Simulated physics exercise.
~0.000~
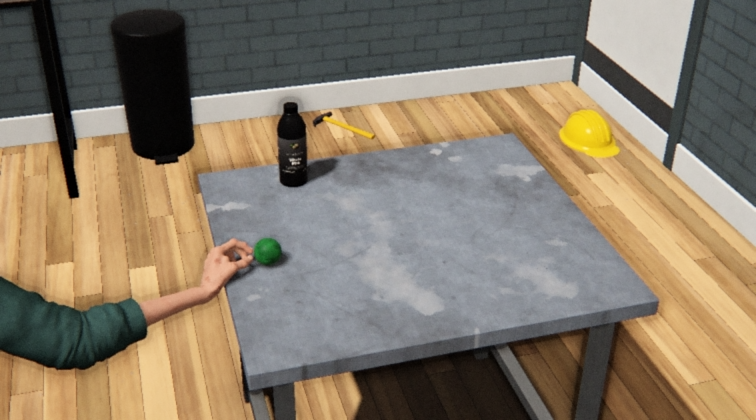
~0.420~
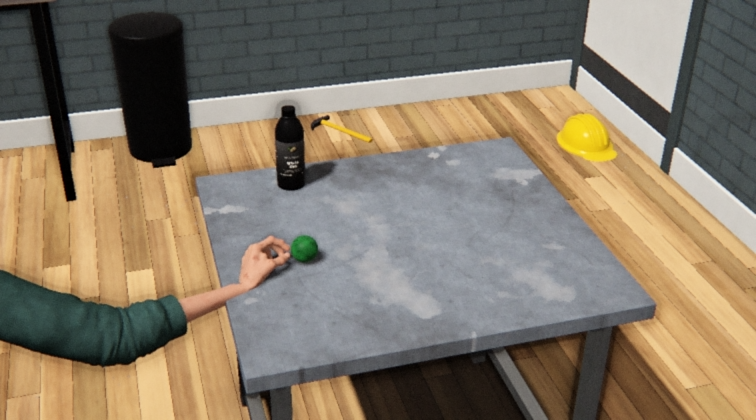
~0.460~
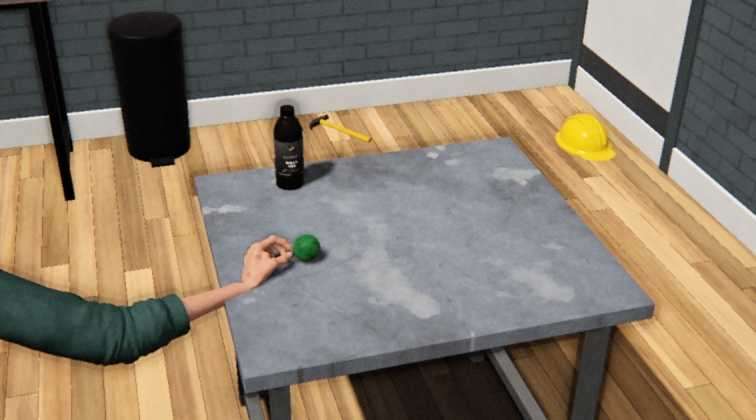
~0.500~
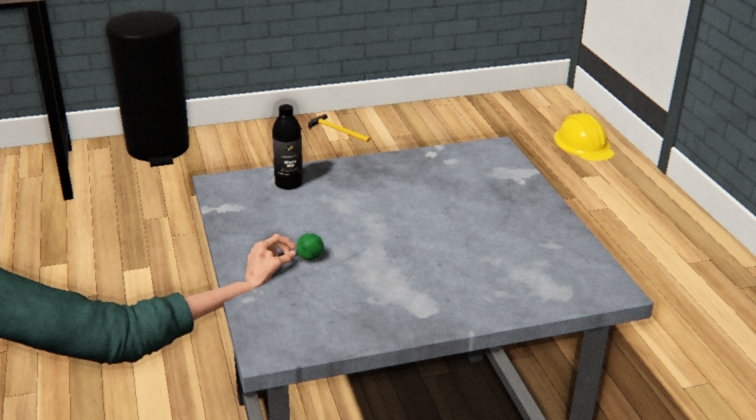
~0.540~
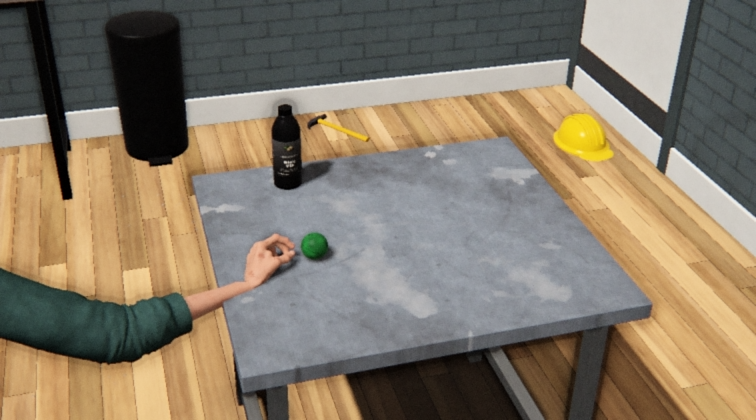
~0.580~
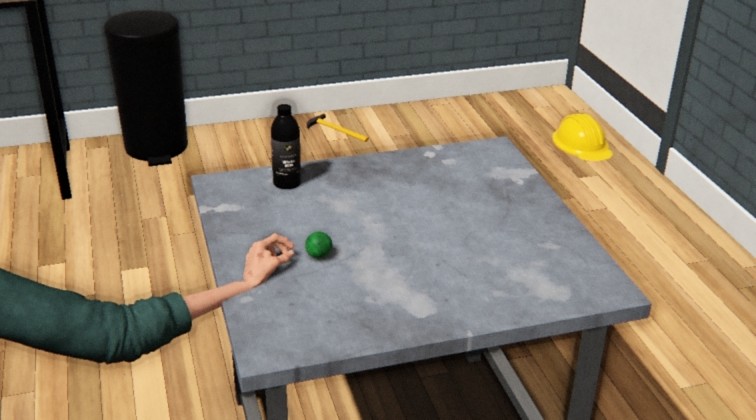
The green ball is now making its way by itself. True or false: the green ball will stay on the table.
True.
Around 0.68 s, green ball displaced about its own width near (331, 243).
Around 0.98 s, green ball displaced well along near (359, 239).
Around 1.28 s, green ball displaced well along near (375, 237).
Finally (1.9 s), moved from the start, green ball. Final places as the last picture's camera would see them, green ball near (380, 236).
